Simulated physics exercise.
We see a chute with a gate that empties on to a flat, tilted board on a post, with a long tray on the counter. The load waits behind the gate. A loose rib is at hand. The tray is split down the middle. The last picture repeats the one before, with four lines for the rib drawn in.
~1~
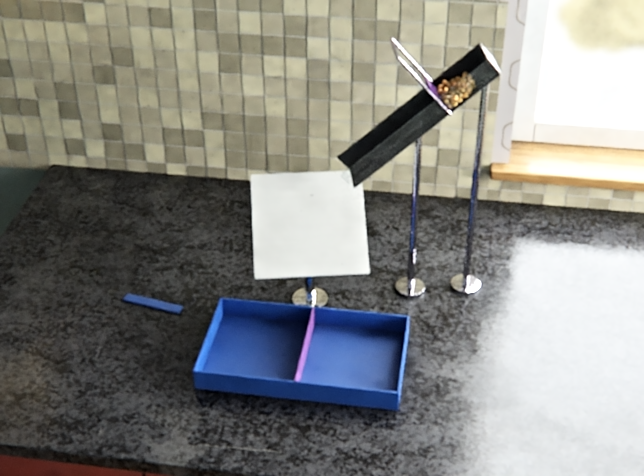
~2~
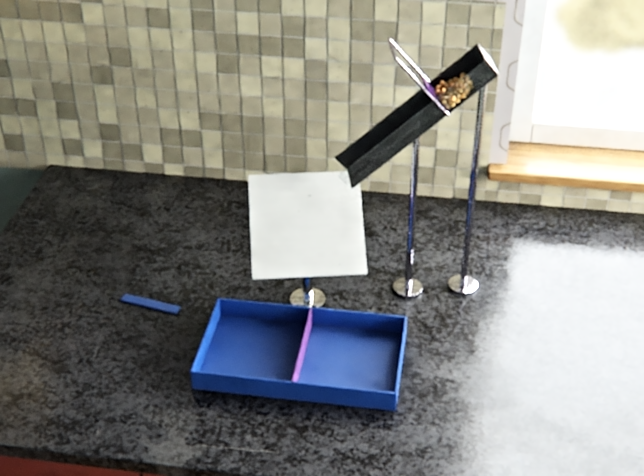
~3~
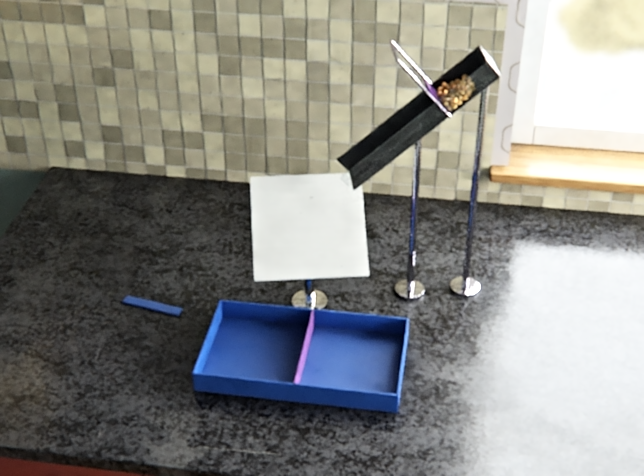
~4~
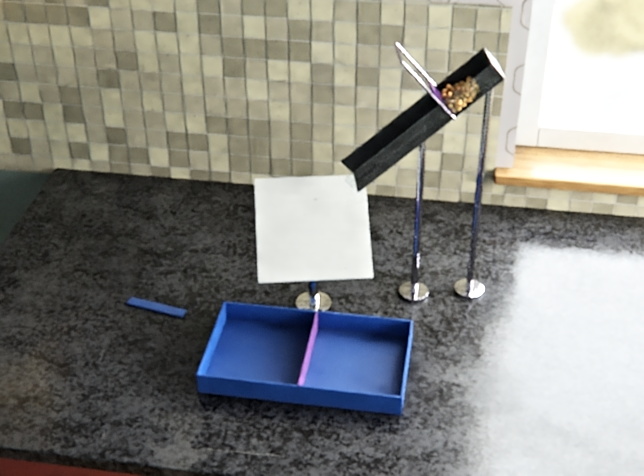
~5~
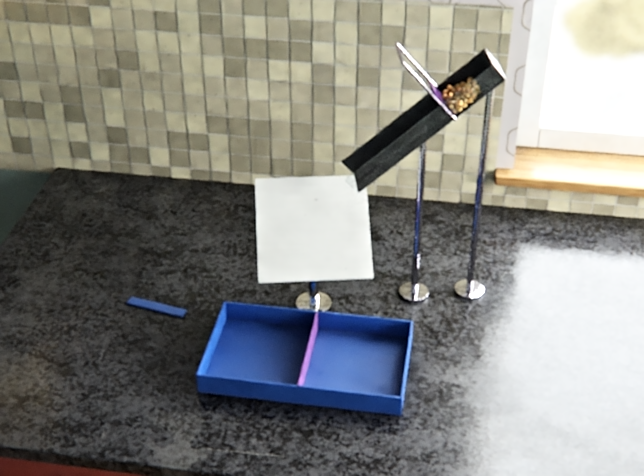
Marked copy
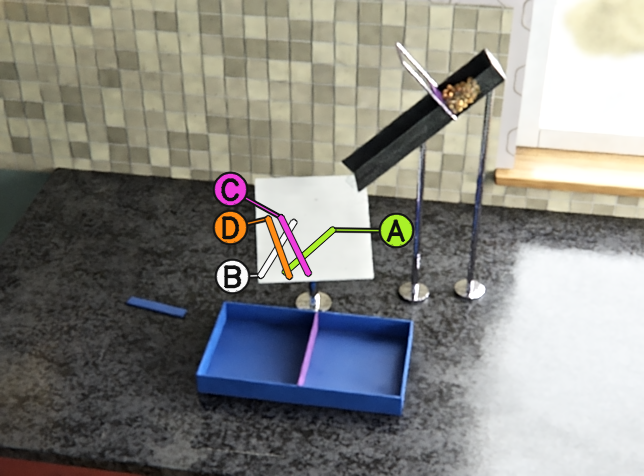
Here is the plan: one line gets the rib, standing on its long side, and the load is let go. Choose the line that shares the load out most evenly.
I would pick line D.
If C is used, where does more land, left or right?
More lands on the right.
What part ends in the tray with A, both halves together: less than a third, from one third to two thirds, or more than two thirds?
It is more than two thirds.
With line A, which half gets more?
More lands on the left.
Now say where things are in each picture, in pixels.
In the first picture, load behind the gate (452, 89), dried chickpeas; lip of the chute (352, 179), sloping fairly steeply.
In the second picture, middle of the board (307, 223), tilted fairly steeply; middle of its low edge (310, 276); of its high edge (304, 173).
In the third picture, front corners of the tray (193, 373) and (398, 395); front end of its middle wall (294, 384); gate still shut (429, 89).
In the fourth picture, middle of the load (456, 93); lip (356, 183).
In the fifth picture, middle of the load (457, 94); lip (356, 184).
On the marked copy, line A from (332, 229) to (285, 272); line B from (293, 222) to (260, 275); line C from (281, 217) to (308, 273); line D from (268, 218) to (289, 276).
If A is chosen, of what is caught, every piece in the left half, not one piece in the right.
If B is chosen, of what is caught, almost all in the left half, about a tenth in the right.
If C is chosen, of what is caught, about a tenth in the left half, almost all in the right.
If D is chosen, of what is caught, roughly half in the left half, roughly half in the right.
